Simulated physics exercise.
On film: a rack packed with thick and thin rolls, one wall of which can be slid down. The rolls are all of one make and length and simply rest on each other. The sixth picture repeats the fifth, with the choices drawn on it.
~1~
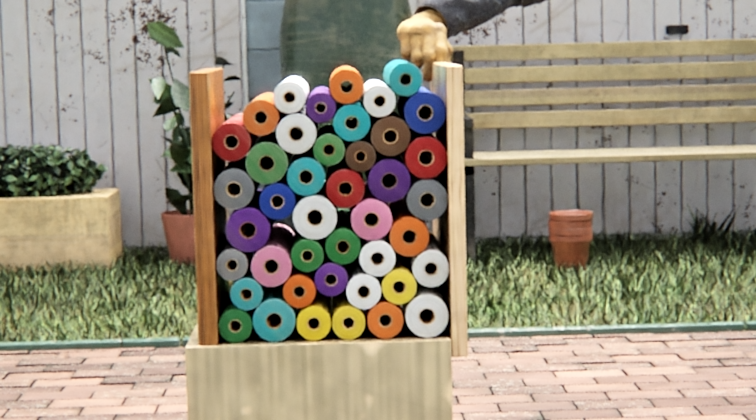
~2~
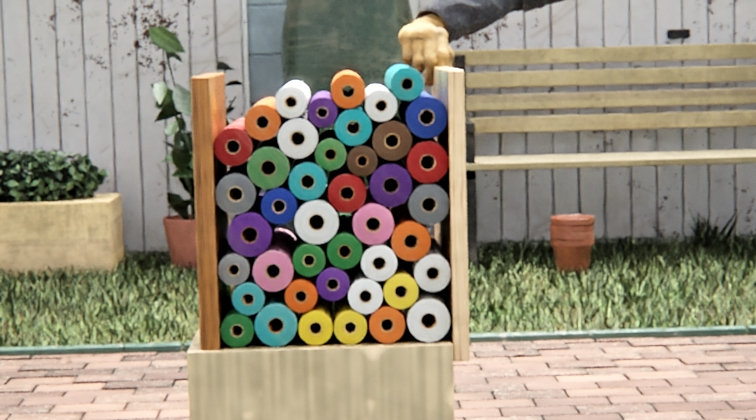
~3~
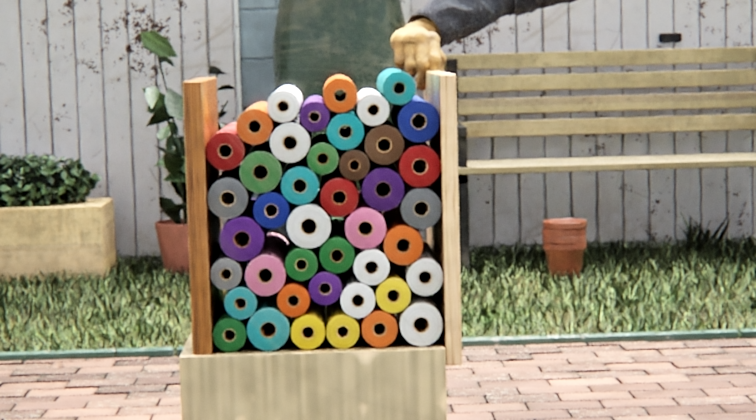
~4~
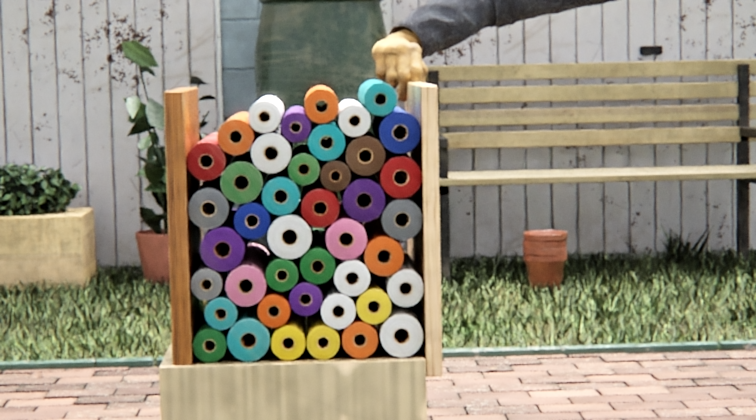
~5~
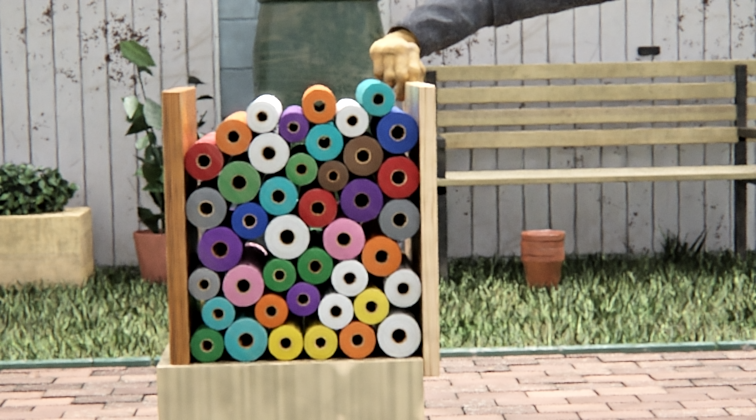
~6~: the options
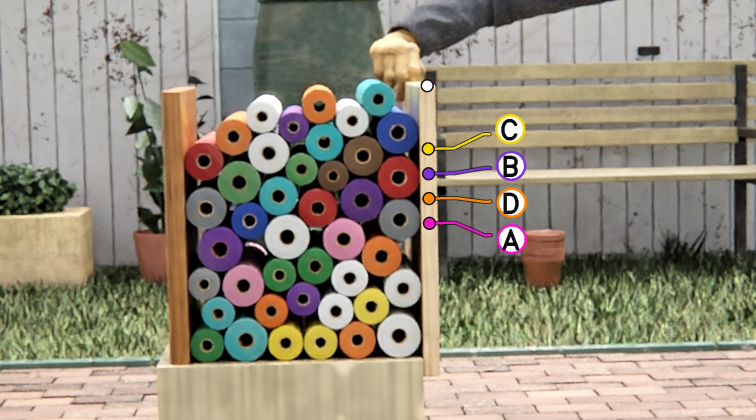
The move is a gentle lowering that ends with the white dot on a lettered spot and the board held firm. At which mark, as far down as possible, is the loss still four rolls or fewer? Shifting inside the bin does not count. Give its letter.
It can be let down to D.
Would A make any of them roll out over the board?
Yes, at A.
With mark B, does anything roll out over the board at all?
Yes.
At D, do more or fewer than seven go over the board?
It loses fewer than seven.
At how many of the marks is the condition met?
Three of them.
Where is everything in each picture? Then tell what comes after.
In the first frame, a white roll (431, 269); a grey roll (232, 265); a white roll (315, 217).
In the second frame, a white roll (316, 222); a grey roll (236, 194).
In the third frame, a green roll (261, 172); an orange roll (255, 126).
In the fourth frame, a white roll (265, 117); side board (422, 218).
In the fifth frame, a green roll (207, 345); a white roll (399, 336); a white roll (403, 288).
On the marked copy, A at (429, 223); B at (428, 174); C at (428, 149); D at (429, 199); the white dot at (427, 86).
Following D. Soon after the start, top of the board (420, 139).
Later, top of the board (421, 197).
In the end, top of the board (421, 198), two out over the board.
As for the rest, A more than four out over the board; B two out over the board; C none out over the board.
